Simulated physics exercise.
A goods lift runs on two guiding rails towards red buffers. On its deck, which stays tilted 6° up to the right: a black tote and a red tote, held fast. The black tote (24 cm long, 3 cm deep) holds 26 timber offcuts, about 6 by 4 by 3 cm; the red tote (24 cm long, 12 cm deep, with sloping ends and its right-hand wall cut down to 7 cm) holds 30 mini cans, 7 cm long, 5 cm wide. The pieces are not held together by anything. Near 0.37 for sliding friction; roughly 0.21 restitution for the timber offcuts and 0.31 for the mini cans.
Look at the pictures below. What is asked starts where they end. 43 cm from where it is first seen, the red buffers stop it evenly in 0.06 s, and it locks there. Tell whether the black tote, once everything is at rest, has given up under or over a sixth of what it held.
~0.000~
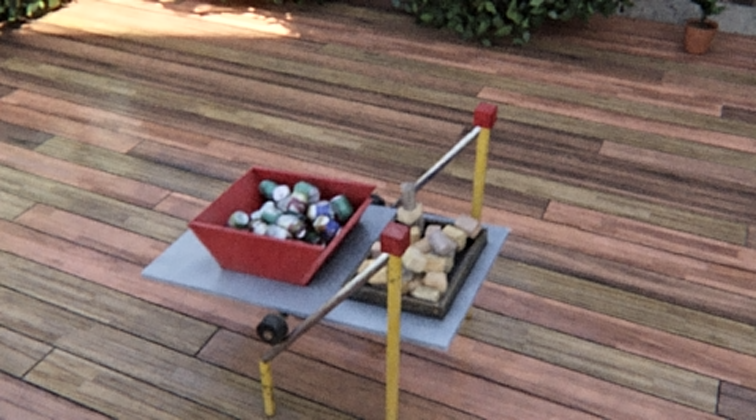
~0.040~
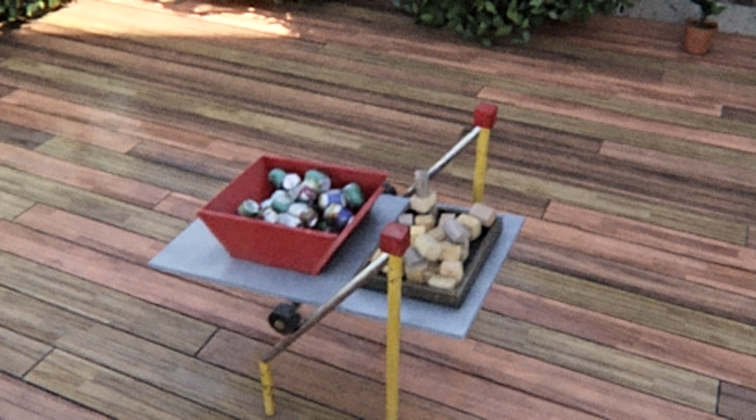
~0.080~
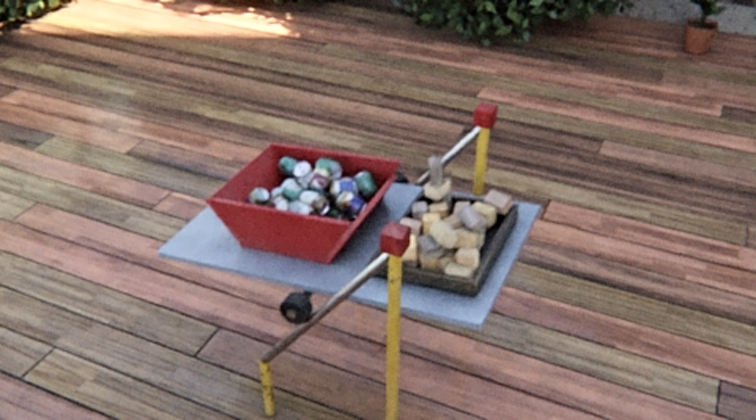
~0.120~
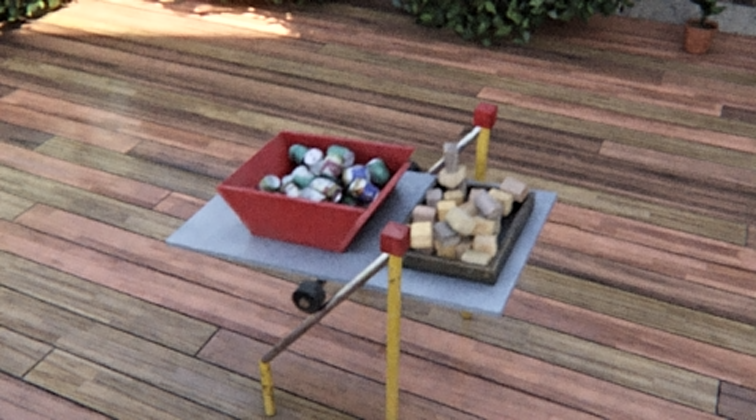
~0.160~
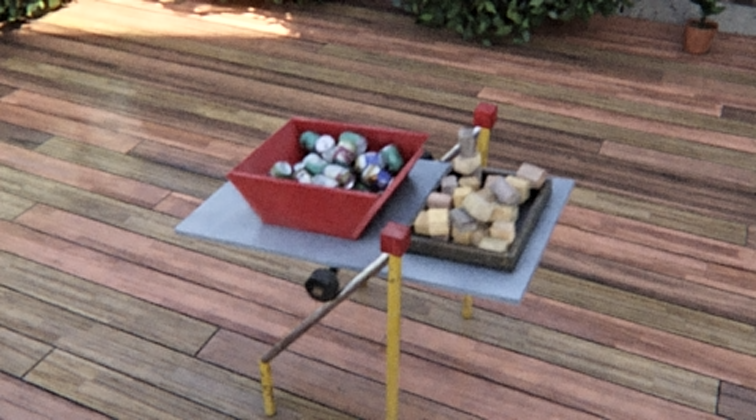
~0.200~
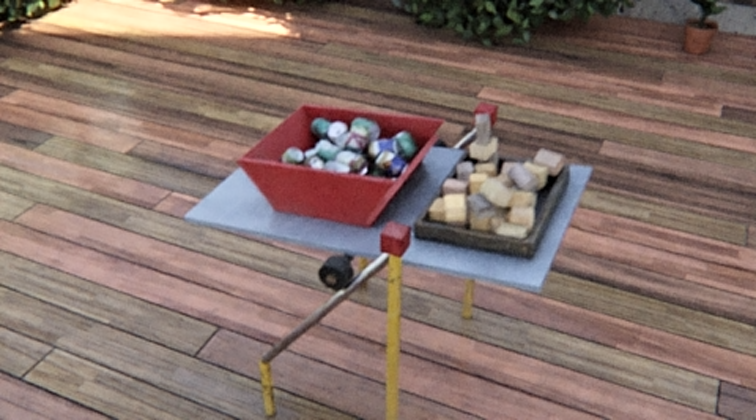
The black tote has given up over a sixth of it.
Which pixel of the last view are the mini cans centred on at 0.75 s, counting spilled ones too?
Somewhere around pixel (387, 139).
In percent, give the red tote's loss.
Loss for the red tote - 5 per cent.
After 0.25 s, the buffers are touched.
After 0.37 s, 3 of 26 out of the black tote and 0 of 30 out of the red tote.
After 0.53 s, 9 of 26 out of the black tote and 5 of 30 out of the red tote.
After 0.75 s, 9 of 26 out of the black tote and 3 of 30 out of the red tote.
When it is over (at 1.30 s), 9 of 26 out of the black tote and 1 of 30 out of the red tote. Asked share, 9 of 26, 35 per cent.
